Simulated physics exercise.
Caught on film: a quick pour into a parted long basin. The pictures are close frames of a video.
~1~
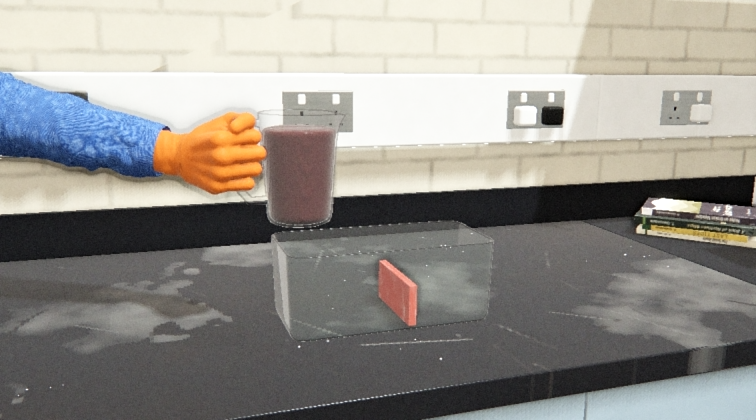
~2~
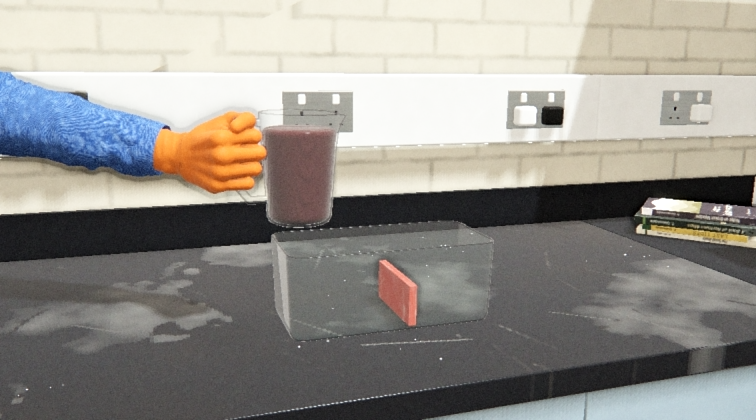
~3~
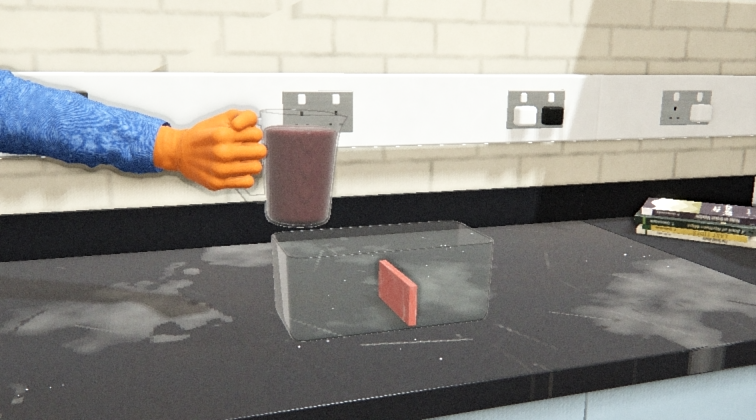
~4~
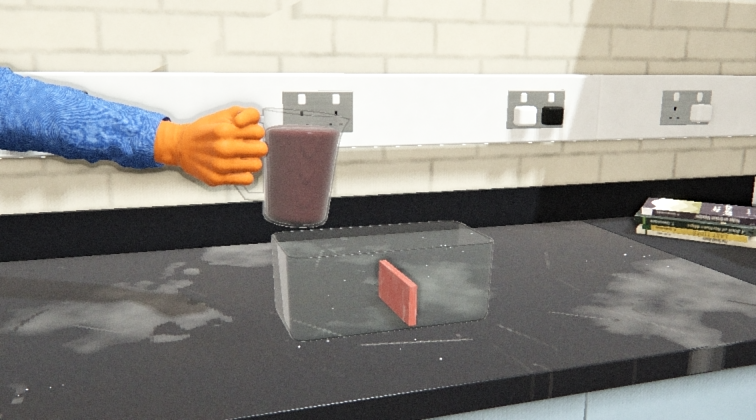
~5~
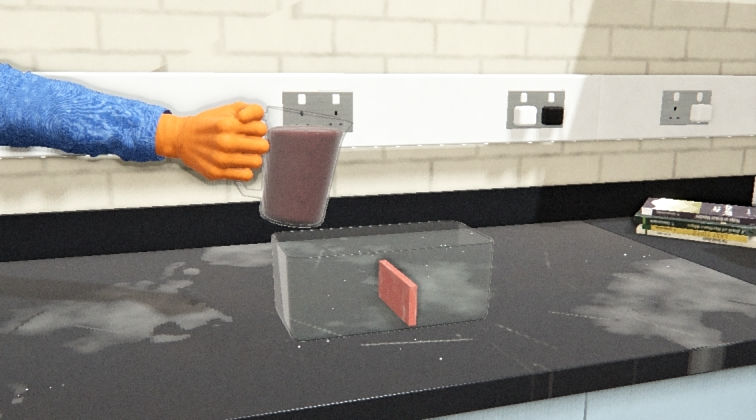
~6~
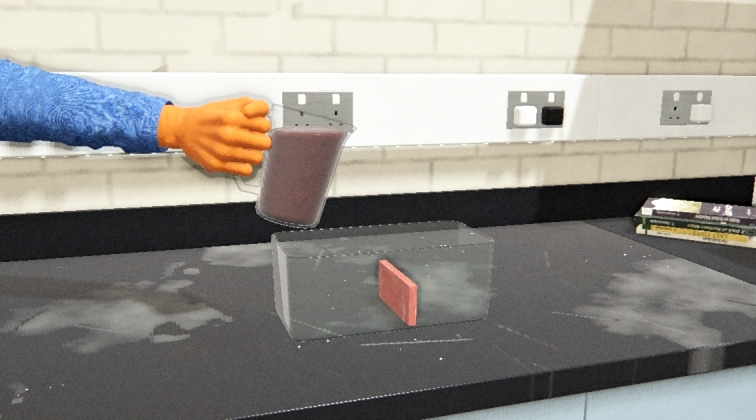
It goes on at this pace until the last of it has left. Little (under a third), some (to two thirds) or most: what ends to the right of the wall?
The share right of the wall is between a third and two thirds.
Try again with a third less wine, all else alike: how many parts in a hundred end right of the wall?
Near 25 %.
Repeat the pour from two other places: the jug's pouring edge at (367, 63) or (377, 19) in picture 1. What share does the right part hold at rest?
In turn 95 and 70 in a hundred.
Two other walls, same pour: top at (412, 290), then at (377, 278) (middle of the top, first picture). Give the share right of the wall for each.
Near 30 % and 90 %.
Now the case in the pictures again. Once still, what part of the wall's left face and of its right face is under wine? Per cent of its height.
Left about 30, right about 50.
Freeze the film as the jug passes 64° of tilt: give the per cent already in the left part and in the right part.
Some 0 per cent left and 5 right.
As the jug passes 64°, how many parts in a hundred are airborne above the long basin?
About 10 per cent.
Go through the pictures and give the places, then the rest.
In the first picture, it leans 0°; its right rim is at (346, 113); the wine meets the walls at (261, 130) and (335, 128); the long basin's rim runs from (279, 247) to (475, 232); the wall's top is at (397, 273).
In the second picture, it leans 1°; its right rim is at (346, 114); the wine meets the walls at (262, 129) and (335, 128).
In the third picture, it leans 2°; its right rim is at (348, 115); the wine meets the walls at (263, 129) and (336, 129).
In the fourth picture, it leans 5°; its right rim is at (350, 118); the wine meets the walls at (265, 129) and (338, 129).
In the fifth picture, it leans 10°; its right rim is at (353, 122); the wine meets the walls at (267, 131) and (342, 129).
In the sixth picture, it leans 15°; its right rim is at (357, 127); the wine meets the walls at (271, 132) and (347, 129).
A moment on, the jug is tipped part way and 83 per cent is still to pour, 1 is left of the wall and 5 right of it.
Next, the jug is tipped on its side and 33 per cent is still to pour, 12 is left of the wall and 42 right of it.
Then the jug is tipped right over and 1 per cent is still to pour, 44 is left of the wall and 53 right of it.
Later the jug is tipped right over and 0 per cent is still to pour, 46 is left of the wall and 53 right of it.
Finally, 46 per cent lies left of the wall, 53 right of it and 1 outside.
